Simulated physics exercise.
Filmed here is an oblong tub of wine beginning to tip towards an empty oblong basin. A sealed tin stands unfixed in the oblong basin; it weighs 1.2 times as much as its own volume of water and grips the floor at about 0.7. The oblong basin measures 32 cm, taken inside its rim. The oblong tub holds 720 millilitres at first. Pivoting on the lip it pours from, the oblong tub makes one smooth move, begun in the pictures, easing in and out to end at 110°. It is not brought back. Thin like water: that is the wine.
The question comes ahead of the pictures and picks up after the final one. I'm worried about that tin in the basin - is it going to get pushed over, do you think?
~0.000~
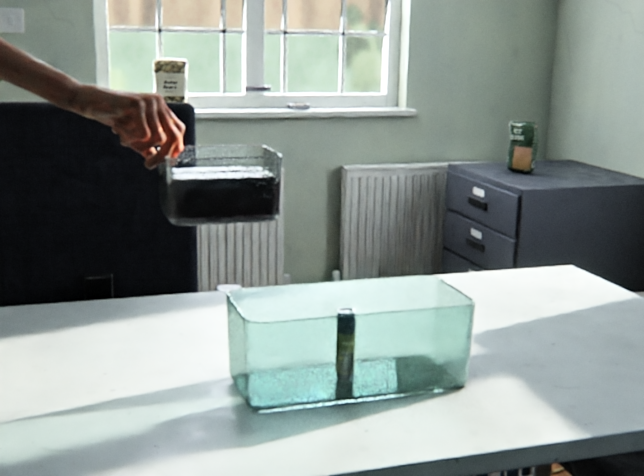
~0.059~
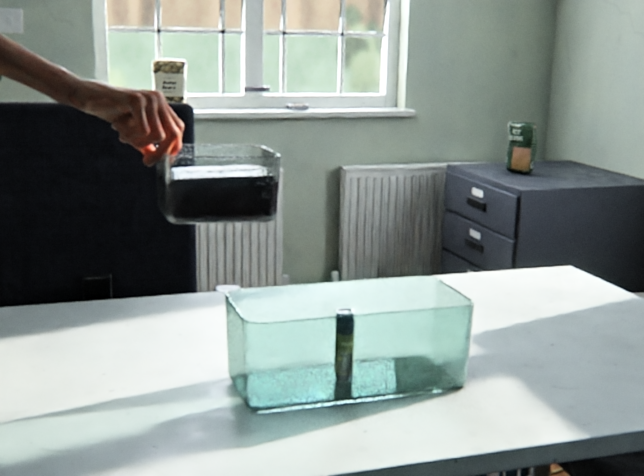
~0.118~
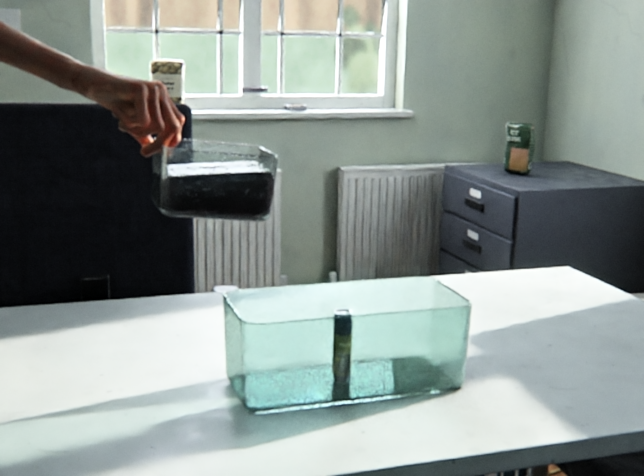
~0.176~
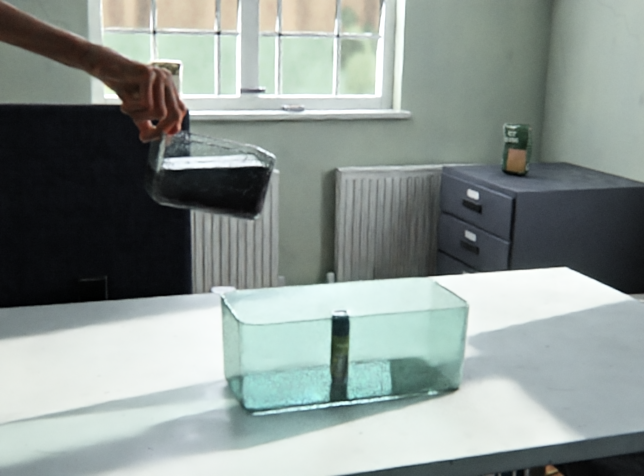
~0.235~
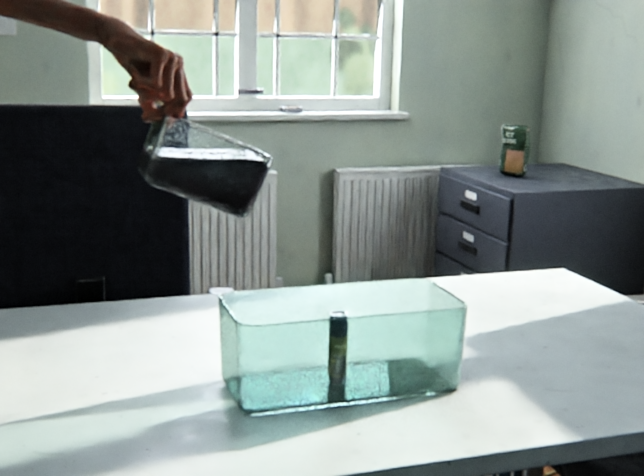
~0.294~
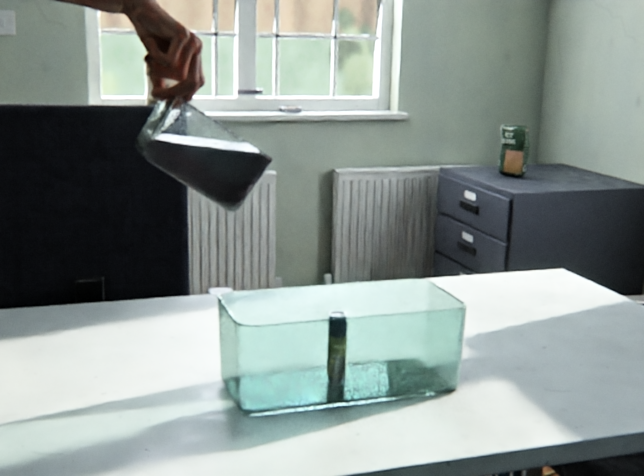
Yes - it will be floored.
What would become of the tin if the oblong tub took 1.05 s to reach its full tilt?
In that case the tin stays vertical.
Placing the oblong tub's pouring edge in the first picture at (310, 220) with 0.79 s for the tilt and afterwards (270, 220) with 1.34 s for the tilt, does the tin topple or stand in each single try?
Try 1: Tipped over; try 2: Still standing.
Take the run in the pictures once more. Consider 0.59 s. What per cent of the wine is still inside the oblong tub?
Portion remaining: Approx. 36 per cent.
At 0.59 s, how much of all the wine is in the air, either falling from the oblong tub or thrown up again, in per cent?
Share: Roughly 58 per cent.
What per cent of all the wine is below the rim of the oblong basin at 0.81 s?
Some 76 percent of the total.
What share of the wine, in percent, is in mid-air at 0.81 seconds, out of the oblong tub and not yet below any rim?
Some 20 % is up in the air.
By 0.59 s the tilt is 94° and 37 per cent is still to pour; the tin stands where it began.
By 0.81 s the tilt is 110° and 4 per cent is still to pour; the tin stands where it began.
By 1.04 s the tilt is 110° and 0 per cent is still to pour; the tin leans 16°.
By 1.29 s the tilt is 110° and 0 per cent is still to pour; the tin lies on its side.
At rest the tin lies on its side.
